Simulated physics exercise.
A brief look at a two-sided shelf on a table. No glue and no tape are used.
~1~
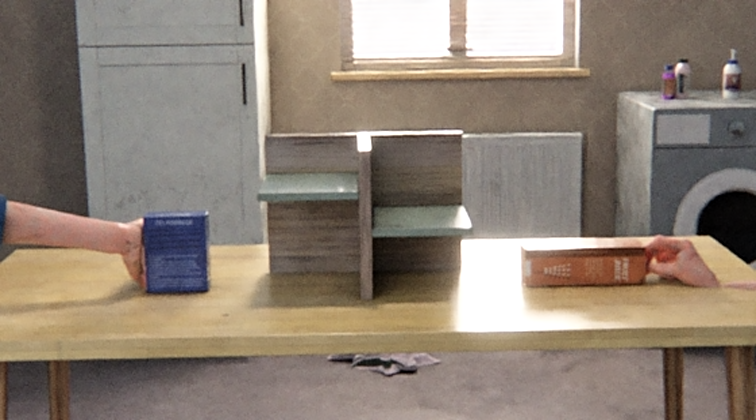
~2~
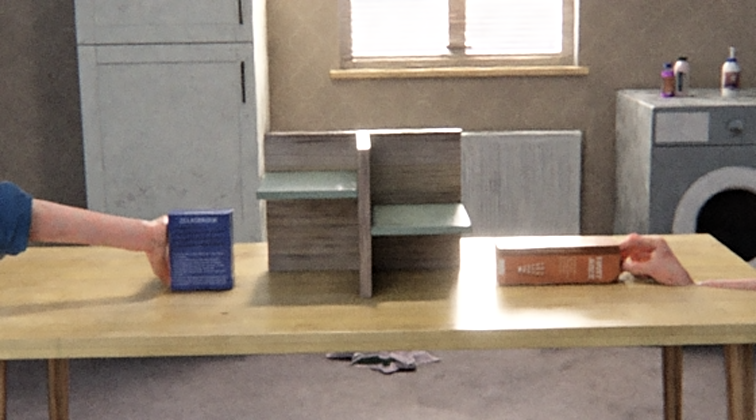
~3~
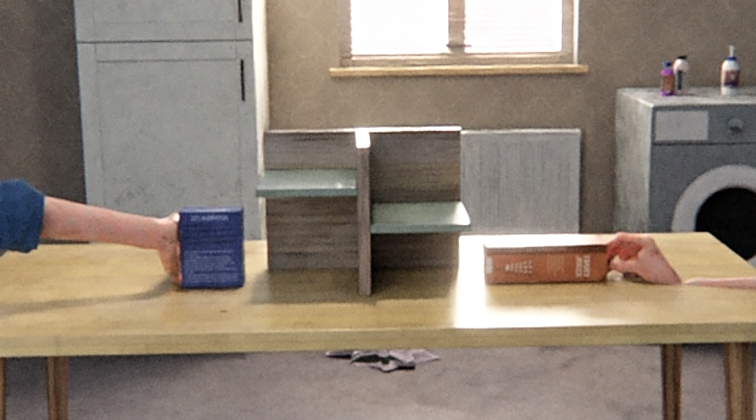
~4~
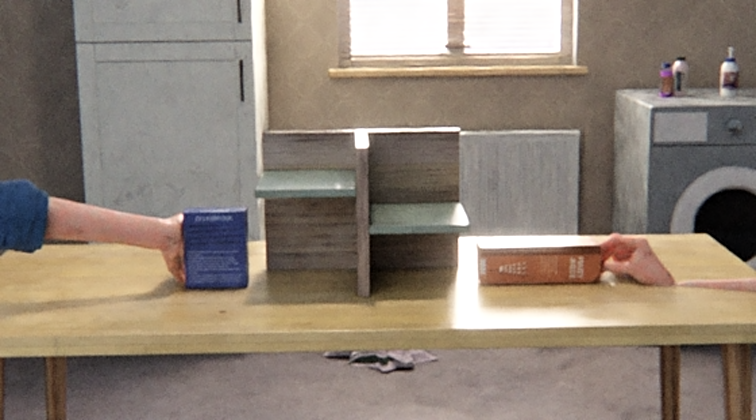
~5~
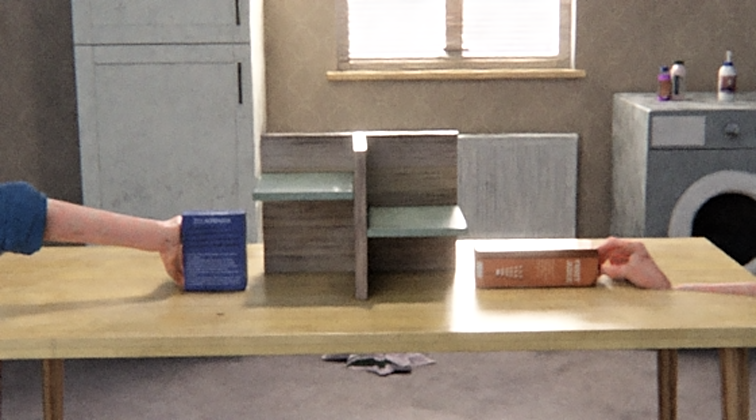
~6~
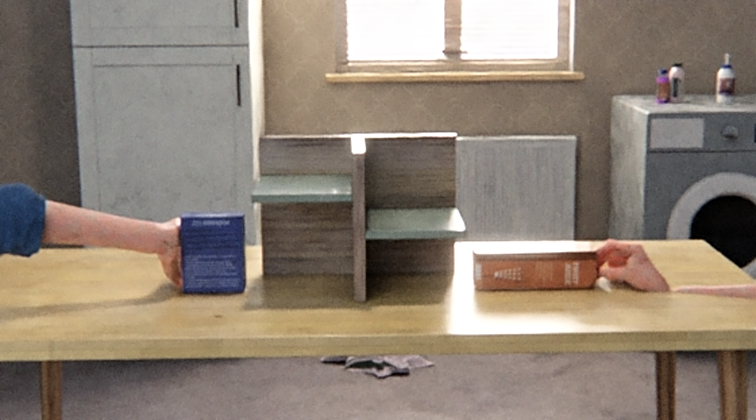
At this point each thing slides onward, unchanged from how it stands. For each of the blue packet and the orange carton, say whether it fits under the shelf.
Blue packet: Fits; orange carton: Fits.
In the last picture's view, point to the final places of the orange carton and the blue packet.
Final spots: Roughly (433, 268); roughly (292, 251).
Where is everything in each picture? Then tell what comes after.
In the first picture, hands sliding the things forward; blue packet (178, 252); orange carton (582, 262); shelf (365, 214).
In the second picture, hands sliding the things forward; orange carton (556, 261); shelf (364, 212).
In the third picture, hands sliding the things forward; blue packet (213, 247); shelf (363, 210).
In the fourth picture, hands sliding the things forward; orange carton (537, 260); shelf (362, 211).
In the fifth picture, hands sliding the things forward; blue packet (215, 250); shelf (360, 213).
In the sixth picture, hands sliding the things forward; blue packet (214, 252); orange carton (533, 266); shelf (359, 216).
Then, 0.38 s past the last view, blue packet sliding up to the opening near (241, 252); orange carton sliding up to the opening near (506, 266).
Then, 0.64 s past the last view, blue packet part of the way in near (274, 251); orange carton part of the way in near (476, 267).
Finally, the blue packet clears the shelf, near (292, 251); the orange carton clears the shelf, near (433, 267).
